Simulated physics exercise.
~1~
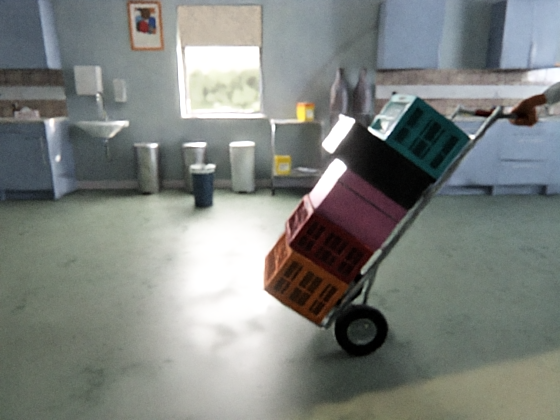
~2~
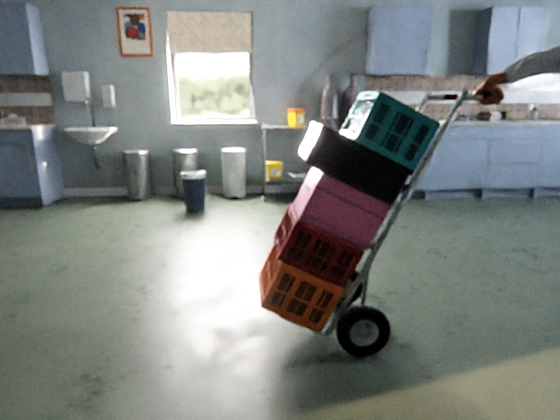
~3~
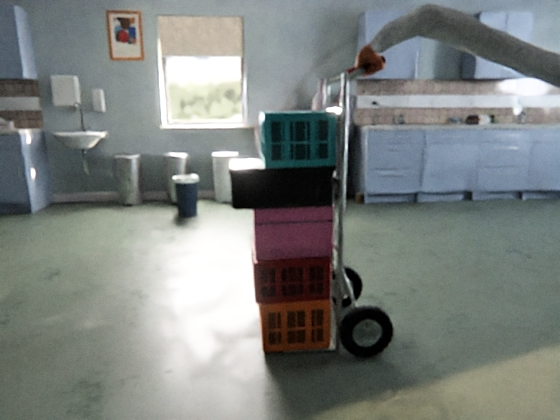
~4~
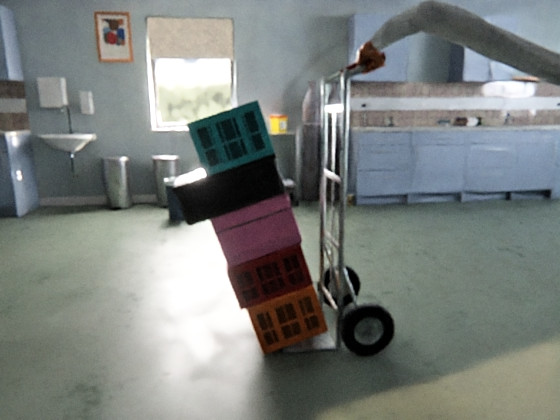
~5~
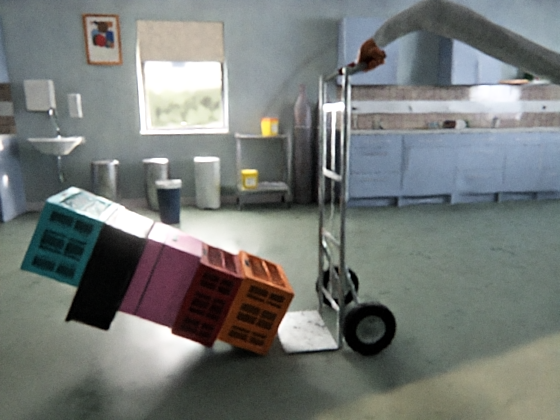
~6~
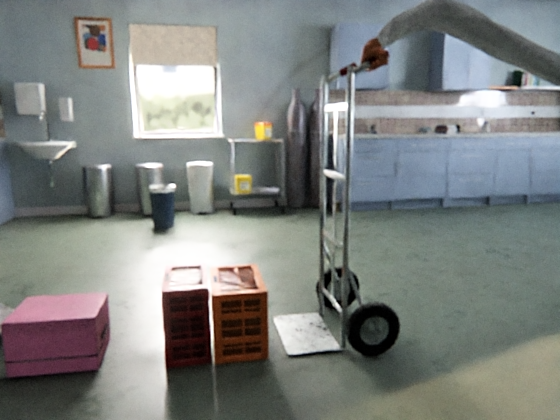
In a room with blue cupboards, a hand tilted a loaded hand truck upright, and its stack of colorful crates and boxes leaned left, toppled off and spilled across the floor, leaving the orange and red crates standing on end near the empty-looking plate.
